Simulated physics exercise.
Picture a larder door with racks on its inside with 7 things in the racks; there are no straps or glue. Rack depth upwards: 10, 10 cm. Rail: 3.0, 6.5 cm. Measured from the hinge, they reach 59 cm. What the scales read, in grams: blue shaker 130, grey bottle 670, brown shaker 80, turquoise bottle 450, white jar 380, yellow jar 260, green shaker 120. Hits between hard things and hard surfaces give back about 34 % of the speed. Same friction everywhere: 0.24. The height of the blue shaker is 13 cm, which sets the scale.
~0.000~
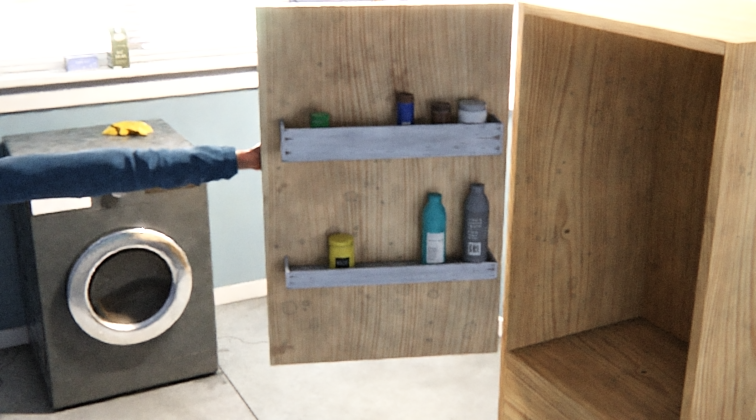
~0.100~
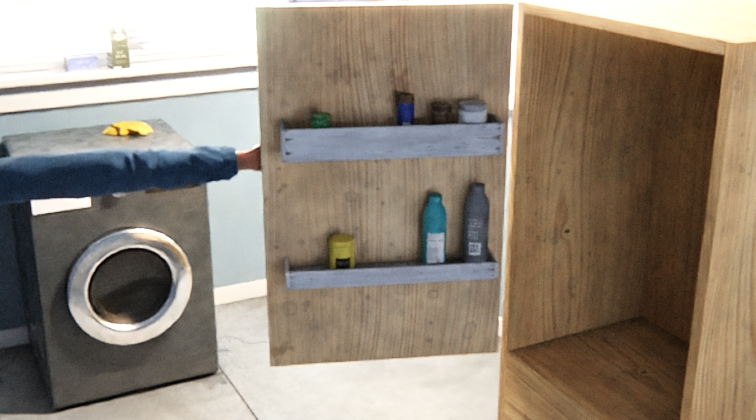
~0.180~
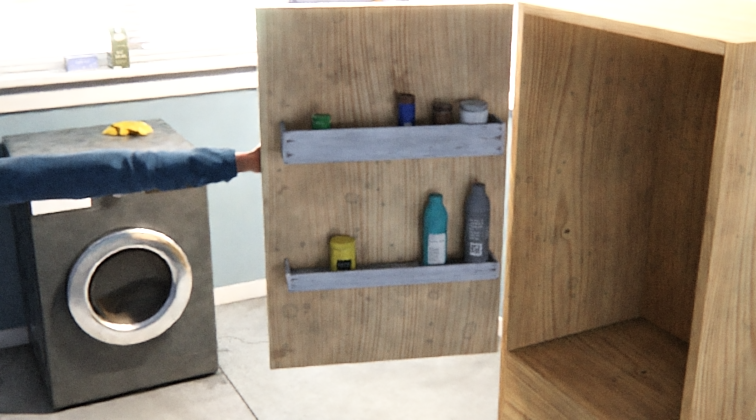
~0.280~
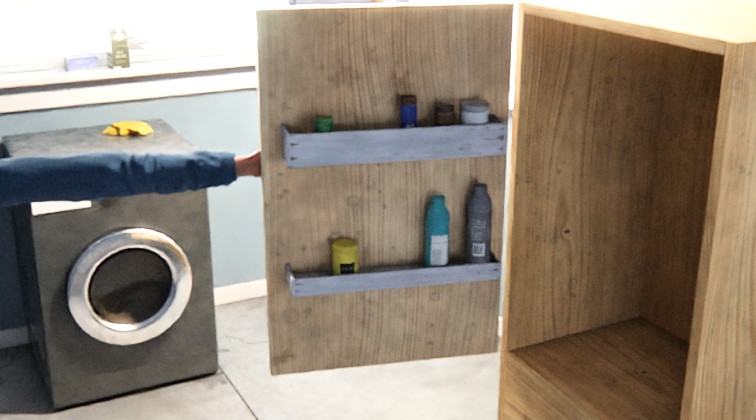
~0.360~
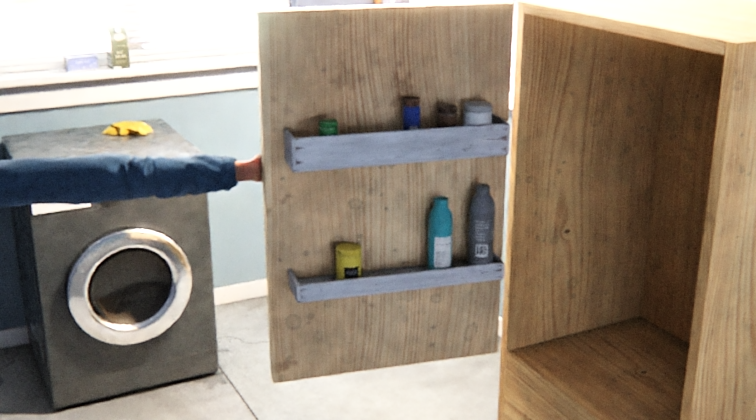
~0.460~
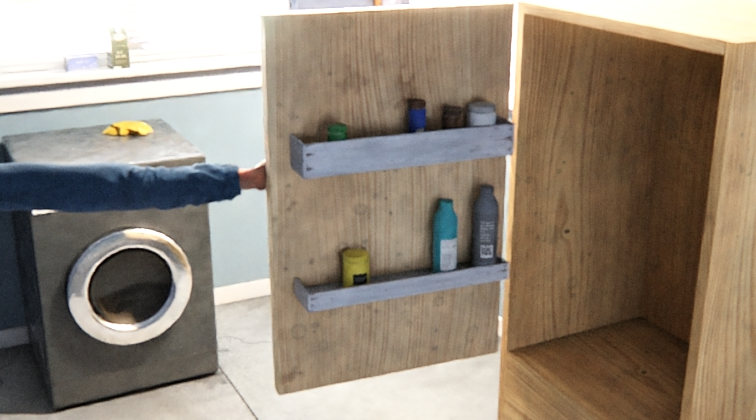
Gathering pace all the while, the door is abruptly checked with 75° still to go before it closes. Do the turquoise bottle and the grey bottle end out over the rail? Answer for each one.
The turquoise bottle does not, the grey bottle does not.
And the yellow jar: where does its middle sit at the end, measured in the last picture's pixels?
Look near (399, 292) and you'll find it.
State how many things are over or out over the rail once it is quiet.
I count 0.
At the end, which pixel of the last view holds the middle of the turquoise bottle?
In the end it sits at around (473, 246).
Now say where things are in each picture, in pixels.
The first frame shows door at 110°; turquoise bottle (434, 232); grey bottle (476, 227).
The second frame shows door at 110°; yellow jar (342, 255).
The third frame shows door at 108°; blue shaker (406, 121).
The fourth frame shows door at 105°.
The fifth frame shows door at 101°; yellow jar (349, 264).
The sixth frame shows door at 95°; turquoise bottle (445, 238); grey bottle (485, 229).
After 0.56 s, door at 88°.
After 0.76 s, door at 75°; turquoise bottle moved 2 cm near (473, 246); yellow jar 5° off upright; blue shaker moved 2 cm.
After 0.86 s, door at 75°; blue shaker moved 4 cm; brown shaker moved 2 cm.
In the end (1.4 s), all 7 under 5 cm from the start. In the last view, turquoise bottle near (473, 246), grey bottle near (502, 231).
